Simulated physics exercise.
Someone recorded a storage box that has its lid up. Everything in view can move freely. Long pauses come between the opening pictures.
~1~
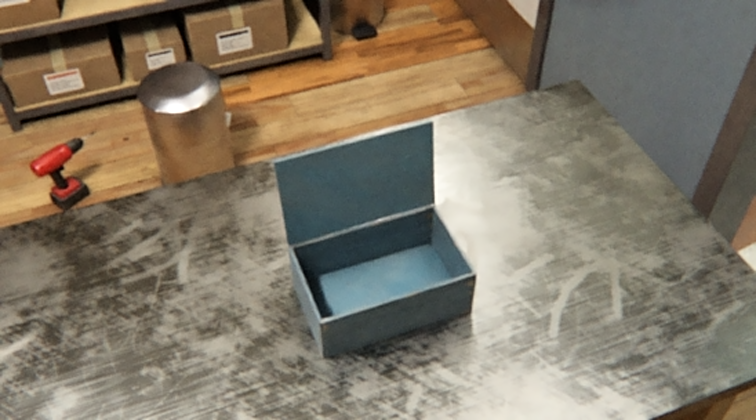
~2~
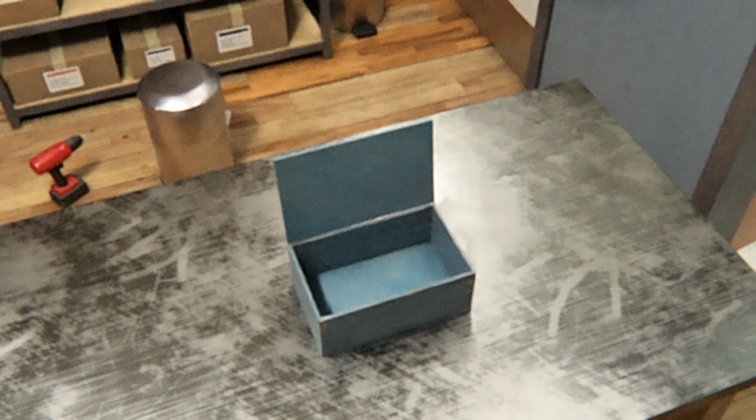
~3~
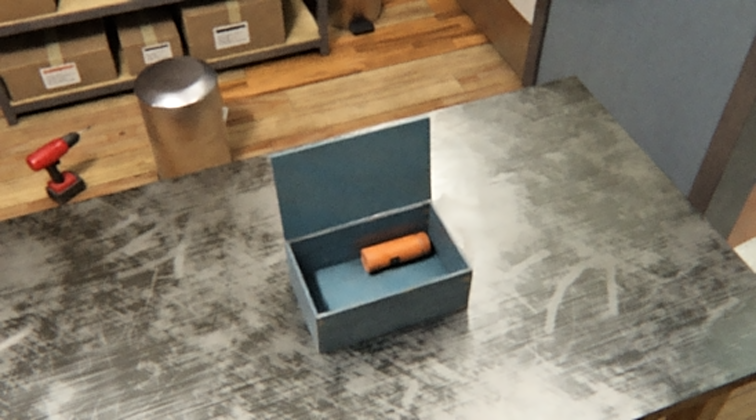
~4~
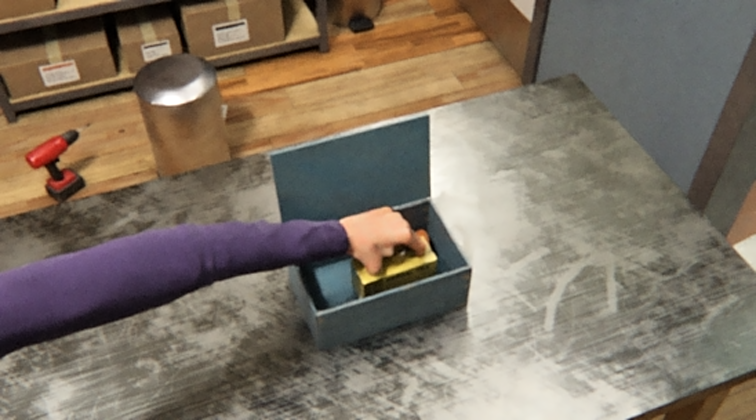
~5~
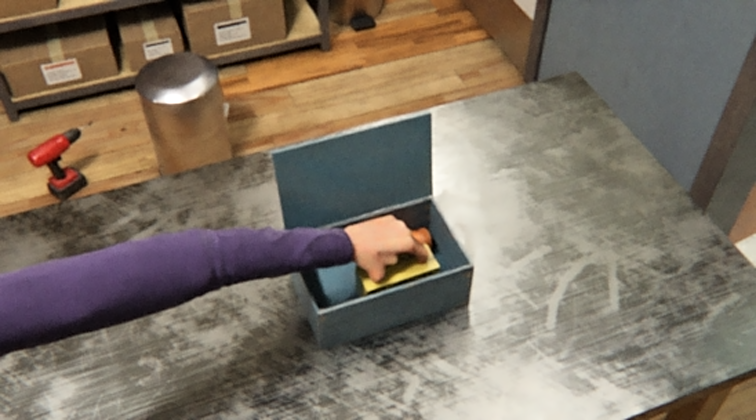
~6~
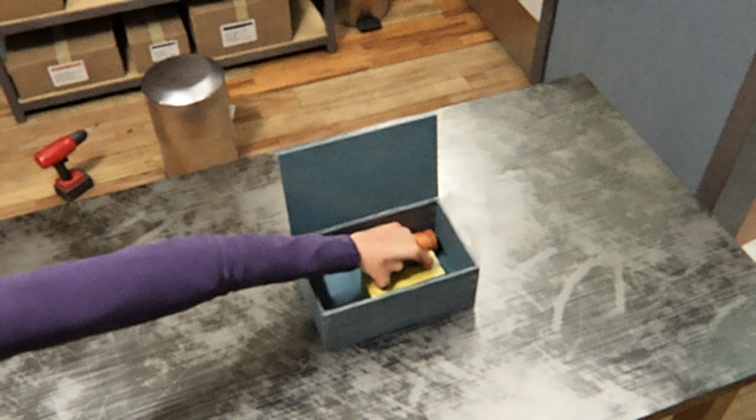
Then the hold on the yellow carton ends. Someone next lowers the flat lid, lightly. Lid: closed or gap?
Comes to rest closed.
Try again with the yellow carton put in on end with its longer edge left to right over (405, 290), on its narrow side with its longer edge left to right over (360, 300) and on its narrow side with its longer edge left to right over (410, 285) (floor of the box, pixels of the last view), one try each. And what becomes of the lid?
So: First open, second shut tight, third shut tight.
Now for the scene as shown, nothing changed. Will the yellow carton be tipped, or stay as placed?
In the end, the yellow carton keeps its orientation.
Then, 1.40 s later than the last frame, lid 72° above the rim.
Then, 1.90 s later than the last frame, lid 31° above the rim.
When it is over, lid shut; both as before. End places, in pixels of the last picture, yellow carton near (403, 286).
